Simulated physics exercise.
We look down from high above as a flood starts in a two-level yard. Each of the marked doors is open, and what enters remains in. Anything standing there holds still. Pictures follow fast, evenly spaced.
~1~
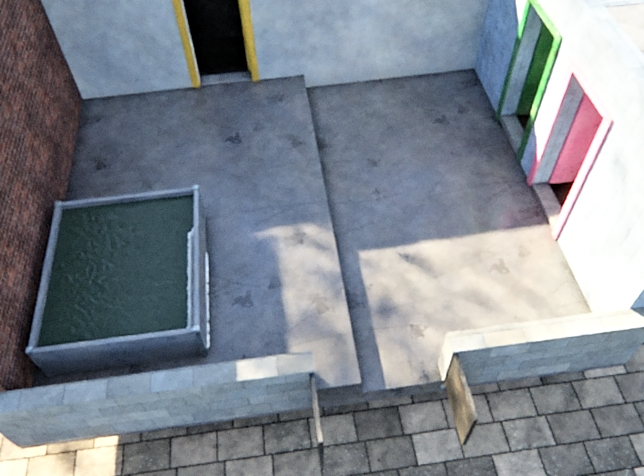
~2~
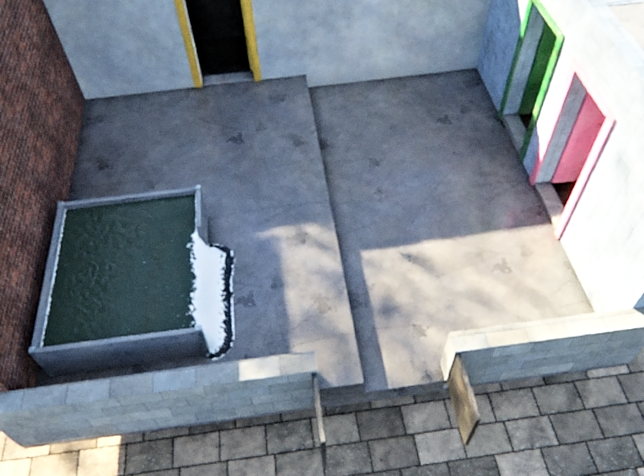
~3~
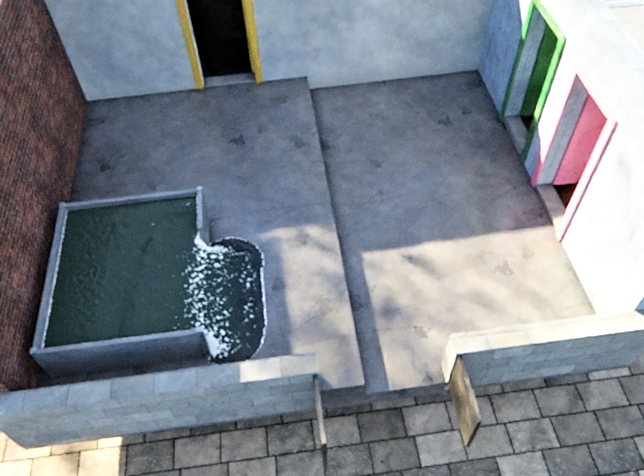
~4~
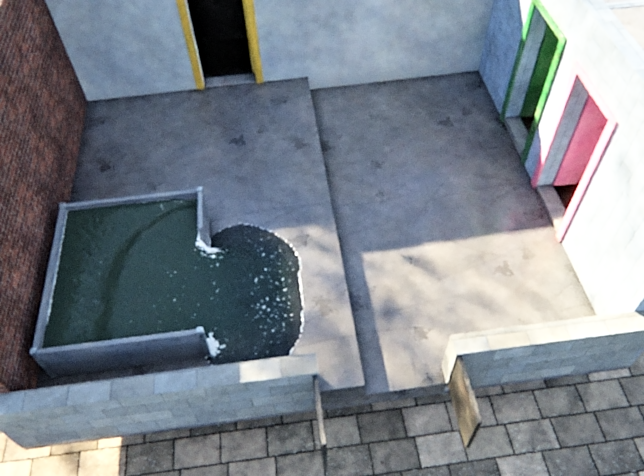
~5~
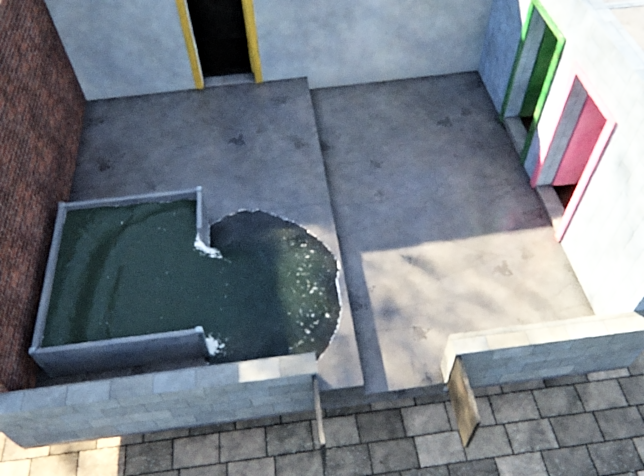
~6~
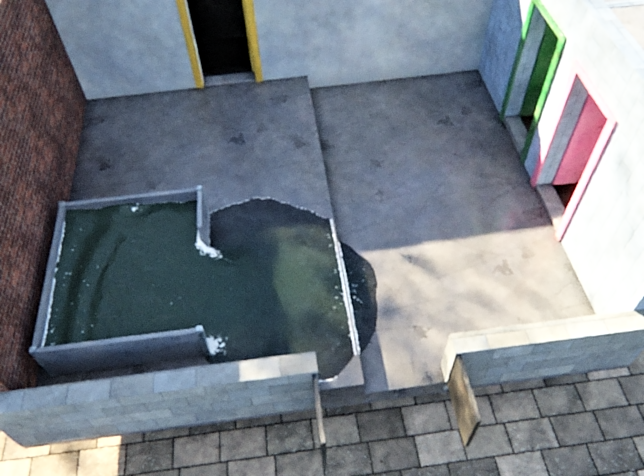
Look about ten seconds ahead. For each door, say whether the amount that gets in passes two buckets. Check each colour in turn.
As I see it, the yellow door is going to be at or under the line; the green door is going to be at or under the line; the pink door is going to be over the line.
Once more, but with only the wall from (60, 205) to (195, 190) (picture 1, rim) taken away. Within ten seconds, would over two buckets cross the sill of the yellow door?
Taking them in turn, yellow tops the limit.
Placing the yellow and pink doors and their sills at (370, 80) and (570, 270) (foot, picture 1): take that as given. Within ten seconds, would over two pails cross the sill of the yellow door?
The yellow door goes above.
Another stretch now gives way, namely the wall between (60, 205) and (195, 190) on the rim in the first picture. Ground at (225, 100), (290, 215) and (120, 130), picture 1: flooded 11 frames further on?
Taking the three spots as listed, they end up inundated, spared and inundated.
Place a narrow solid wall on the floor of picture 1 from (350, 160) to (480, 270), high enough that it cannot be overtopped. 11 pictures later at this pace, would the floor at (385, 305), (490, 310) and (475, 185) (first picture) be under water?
The first is inundated, the second inundated and the third still bare.
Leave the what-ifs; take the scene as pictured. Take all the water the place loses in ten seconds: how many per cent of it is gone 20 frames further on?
Around 45 per cent.
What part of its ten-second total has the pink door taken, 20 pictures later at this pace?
My figure is 50 in a hundred.
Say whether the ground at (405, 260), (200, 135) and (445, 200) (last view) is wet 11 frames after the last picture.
First spot submerged, second spot spared, third spot submerged.
A moment on, water covers 30 % of the floor; the yellow door not reached, the green door not reached, the pink door not reached.
Next, water covers 40 % of the floor; the yellow door not reached, the green door not reached, the pink door wet at the sill, nothing in.
Then, water covers 50 % of the floor; the yellow door not reached, the green door wet at the sill, nothing in, the pink door over two buckets in.
Later, water covers 60 % of the floor; the yellow door not reached, the green door wet at the sill, nothing in, the pink door over two buckets in.
In the end, water covers 65 % of the floor; the yellow door not reached, the green door wet at the sill, nothing in, the pink door over two buckets in.
